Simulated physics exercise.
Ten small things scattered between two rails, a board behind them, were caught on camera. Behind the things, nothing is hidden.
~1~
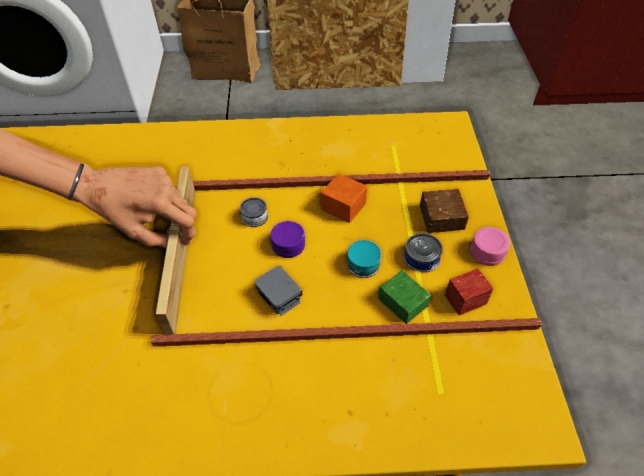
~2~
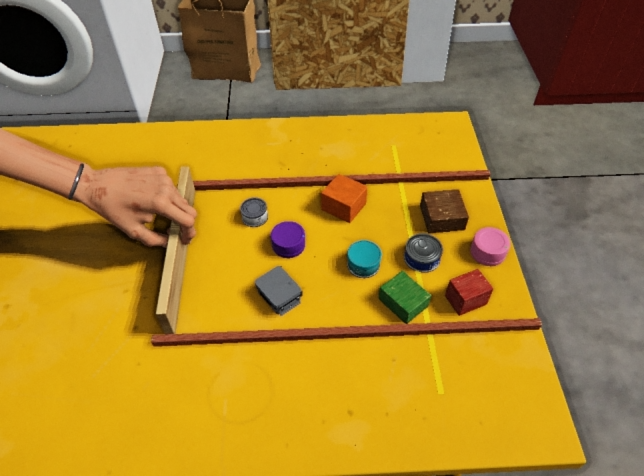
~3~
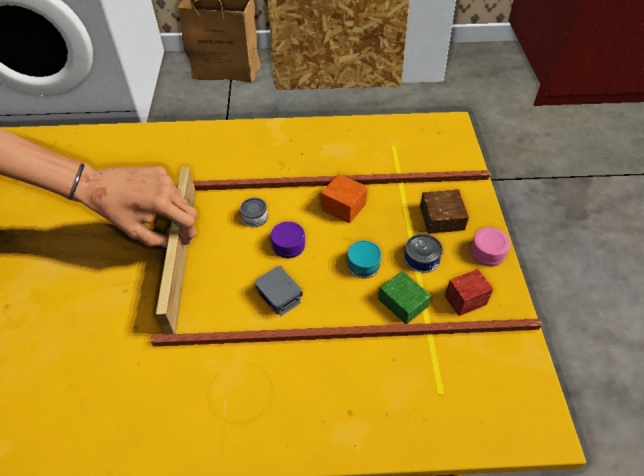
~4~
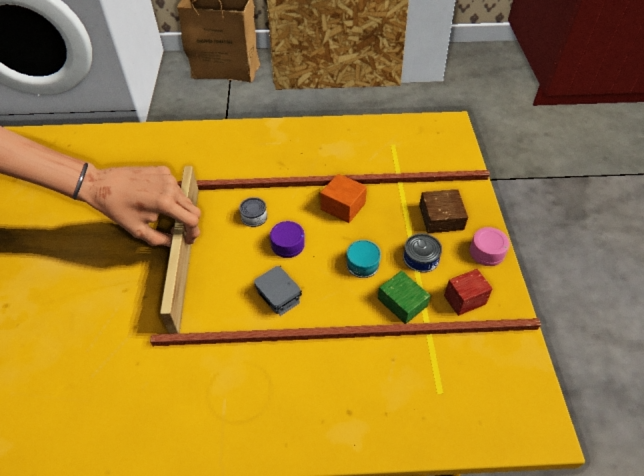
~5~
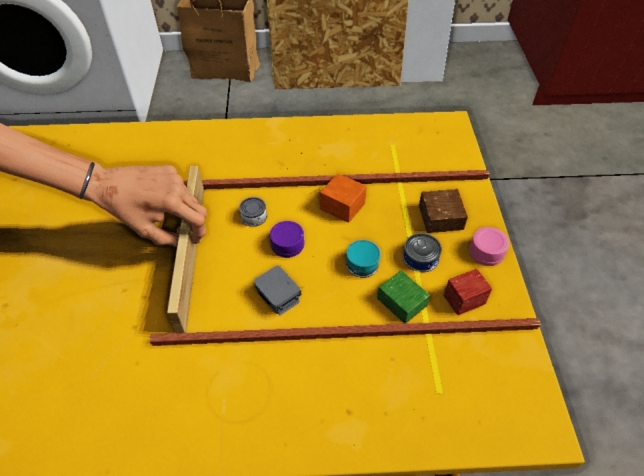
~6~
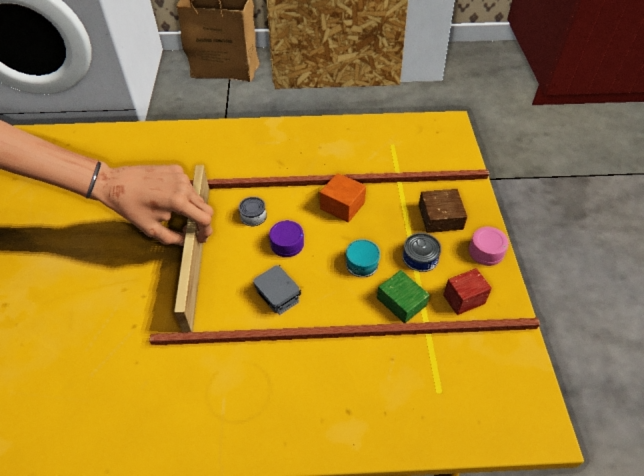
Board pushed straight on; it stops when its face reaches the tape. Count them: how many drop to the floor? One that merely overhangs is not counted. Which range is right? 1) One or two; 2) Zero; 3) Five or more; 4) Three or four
(2) Zero.
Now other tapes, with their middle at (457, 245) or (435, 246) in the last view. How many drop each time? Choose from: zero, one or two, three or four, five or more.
Going place by place, the count is one to two; one or two.
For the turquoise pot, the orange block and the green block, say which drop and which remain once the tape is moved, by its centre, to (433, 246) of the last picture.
In order, the turquoise pot keeps its spot, then the orange block keeps its spot, then the green block keeps its spot.
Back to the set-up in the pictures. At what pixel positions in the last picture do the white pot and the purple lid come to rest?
The white pot ends up near (419, 212), and the purple lid near (427, 234).
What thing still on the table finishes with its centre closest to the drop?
It would be the pink lid.
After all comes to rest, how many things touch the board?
That makes 5.
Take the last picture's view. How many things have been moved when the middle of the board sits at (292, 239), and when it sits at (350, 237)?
At that stage 3; at the next, 6.
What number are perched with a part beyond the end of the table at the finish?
That adds up to 0.
Early on, none off yet; pink lid at rest near (488, 246); red block at rest near (467, 292); brown block at rest near (442, 210).
A while later, none off yet; pink lid at rest near (488, 246); red block at rest near (468, 292); brown block at rest near (442, 210).
Finally, the number that fall off is zero.
